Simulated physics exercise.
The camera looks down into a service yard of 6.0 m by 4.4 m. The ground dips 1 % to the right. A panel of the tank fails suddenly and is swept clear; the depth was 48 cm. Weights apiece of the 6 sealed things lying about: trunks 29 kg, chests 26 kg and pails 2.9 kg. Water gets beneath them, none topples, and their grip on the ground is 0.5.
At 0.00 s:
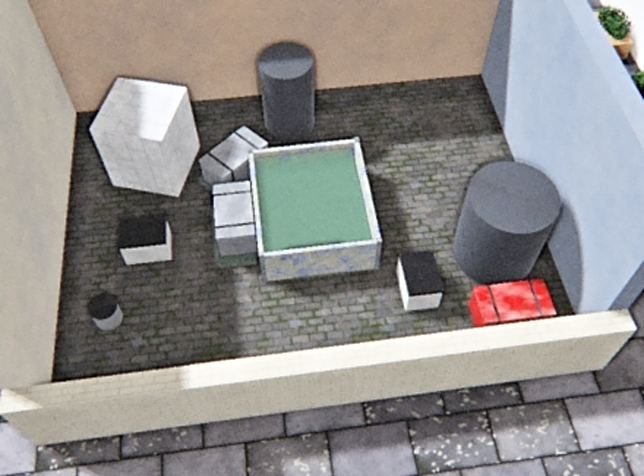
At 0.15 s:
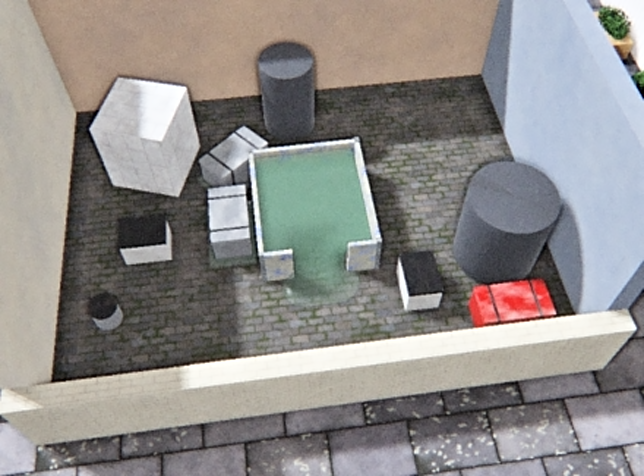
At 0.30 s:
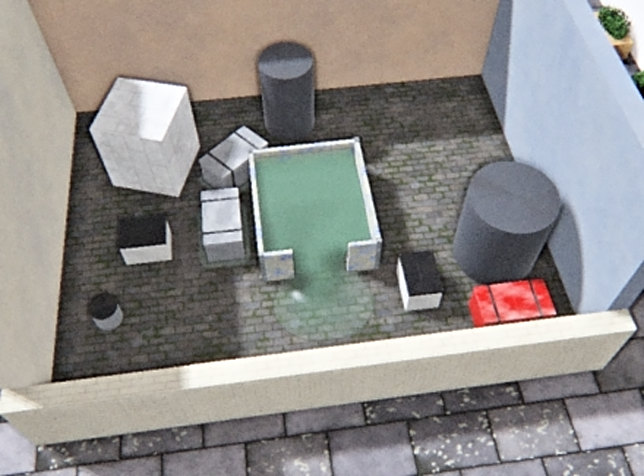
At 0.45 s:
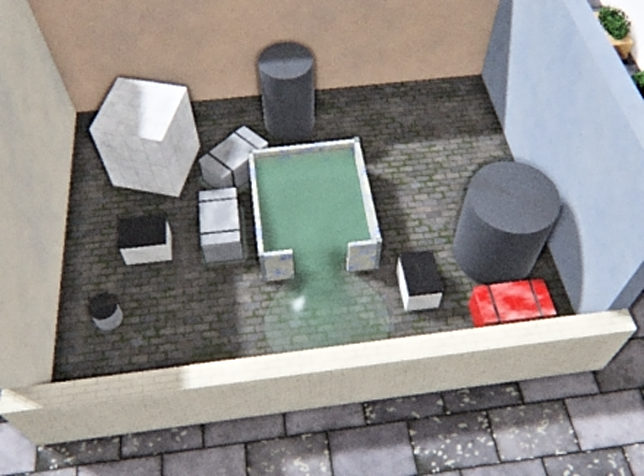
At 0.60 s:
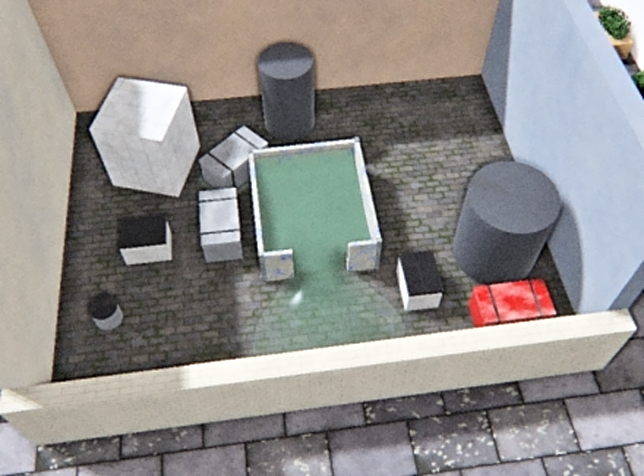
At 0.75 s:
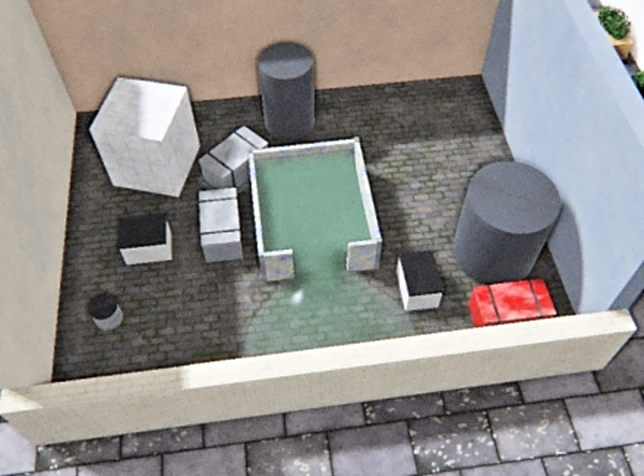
A walled yard paved with dark cobbles, seen from above by a still camera, has a square tank of green water at its centre. A large pale faceted block stands at the left, dark grey cylinders at the back and right, a red trunk at the lower right, and grey and black-topped boxes around the tank. The tank's near side opens, water spreads over the cobbles towards the front wall, and the grey chest beside the tank shifts slightly left.
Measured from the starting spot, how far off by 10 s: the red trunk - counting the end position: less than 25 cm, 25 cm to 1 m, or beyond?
The red trunk slides a little.
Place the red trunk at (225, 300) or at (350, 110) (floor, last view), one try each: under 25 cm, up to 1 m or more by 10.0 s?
In turn: It stays put; it barely shifts.
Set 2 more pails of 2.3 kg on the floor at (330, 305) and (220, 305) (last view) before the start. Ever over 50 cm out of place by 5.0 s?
In turn: Over, short of it.
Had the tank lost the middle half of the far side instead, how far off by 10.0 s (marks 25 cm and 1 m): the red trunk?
In that case the red trunk holds its place.
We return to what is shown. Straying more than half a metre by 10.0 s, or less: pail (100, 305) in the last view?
It is more.
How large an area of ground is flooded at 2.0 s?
About 8.0 m2.
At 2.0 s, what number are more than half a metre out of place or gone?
I count 0.
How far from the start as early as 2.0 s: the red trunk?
Roughly 10 cm by then.
After 2.0 s the red trunk is near (523, 295), 0.1 m from its start, aground; 0 afloat.
After 4.5 s the red trunk is near (541, 278), 0.4 m from its start, afloat; 1 afloat.
After 7.0 s the red trunk is near (540, 280), 0.4 m from its start, afloat; 2 afloat.
After 10.0 s the red trunk is near (539, 281), 0.4 m from its start, afloat; 1 afloat.
